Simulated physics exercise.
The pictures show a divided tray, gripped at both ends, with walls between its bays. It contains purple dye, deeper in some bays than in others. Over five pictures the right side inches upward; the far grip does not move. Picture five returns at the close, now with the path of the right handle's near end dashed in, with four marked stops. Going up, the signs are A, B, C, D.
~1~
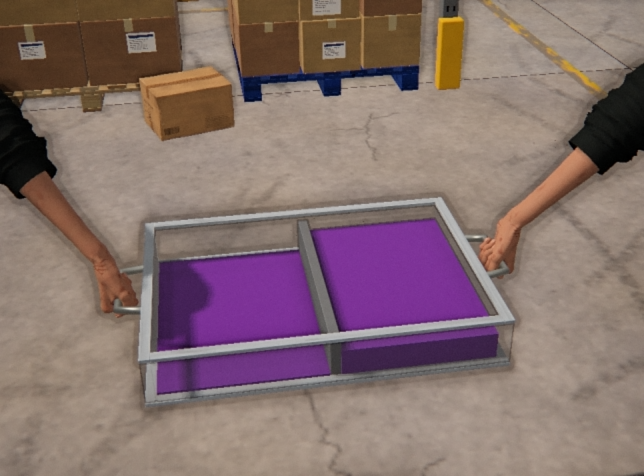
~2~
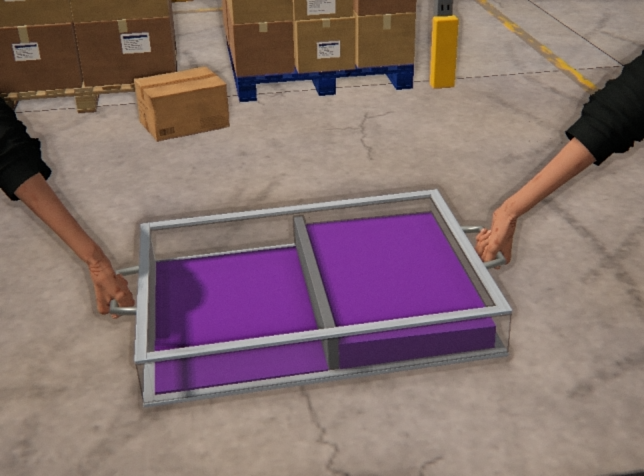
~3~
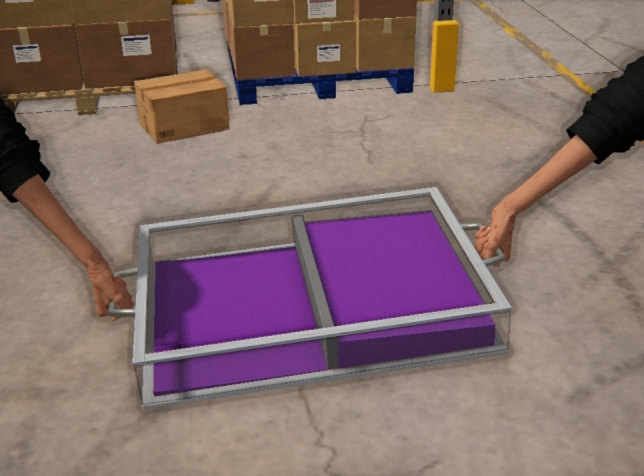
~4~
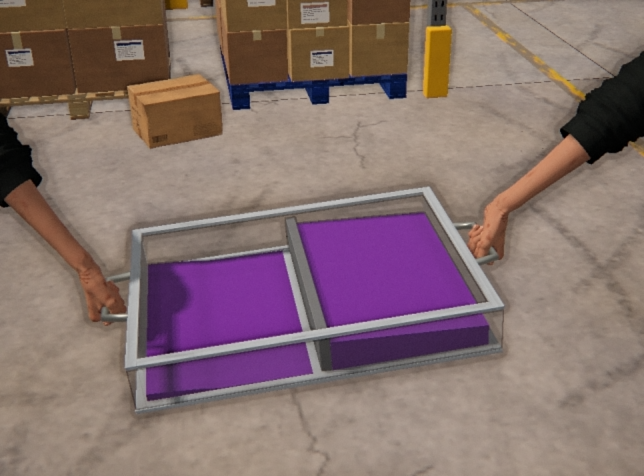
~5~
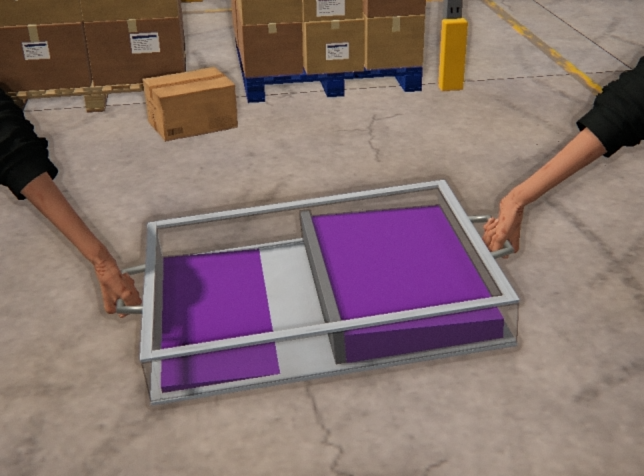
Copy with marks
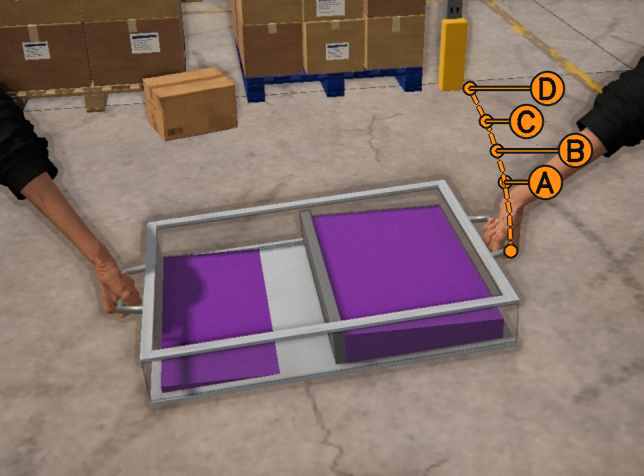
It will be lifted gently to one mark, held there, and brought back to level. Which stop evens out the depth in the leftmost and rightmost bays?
The best stop is B.
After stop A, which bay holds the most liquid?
That is the right bay.
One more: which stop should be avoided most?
D it is.
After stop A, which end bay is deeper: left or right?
The right end bay.
On the marked copy, A at (505, 182); B at (497, 150); C at (486, 121); D at (469, 88).
If A is chosen, the right end bay stands much deeper than the other; nothing spills.
If B is chosen, the two end bays stand about equally deep; nothing spills.
If C is chosen, the left end bay stands a little deeper than the other; about 5 % goes over the rim.
If D is chosen, the left end bay stands a little deeper than the other; about 25 % goes over the rim.
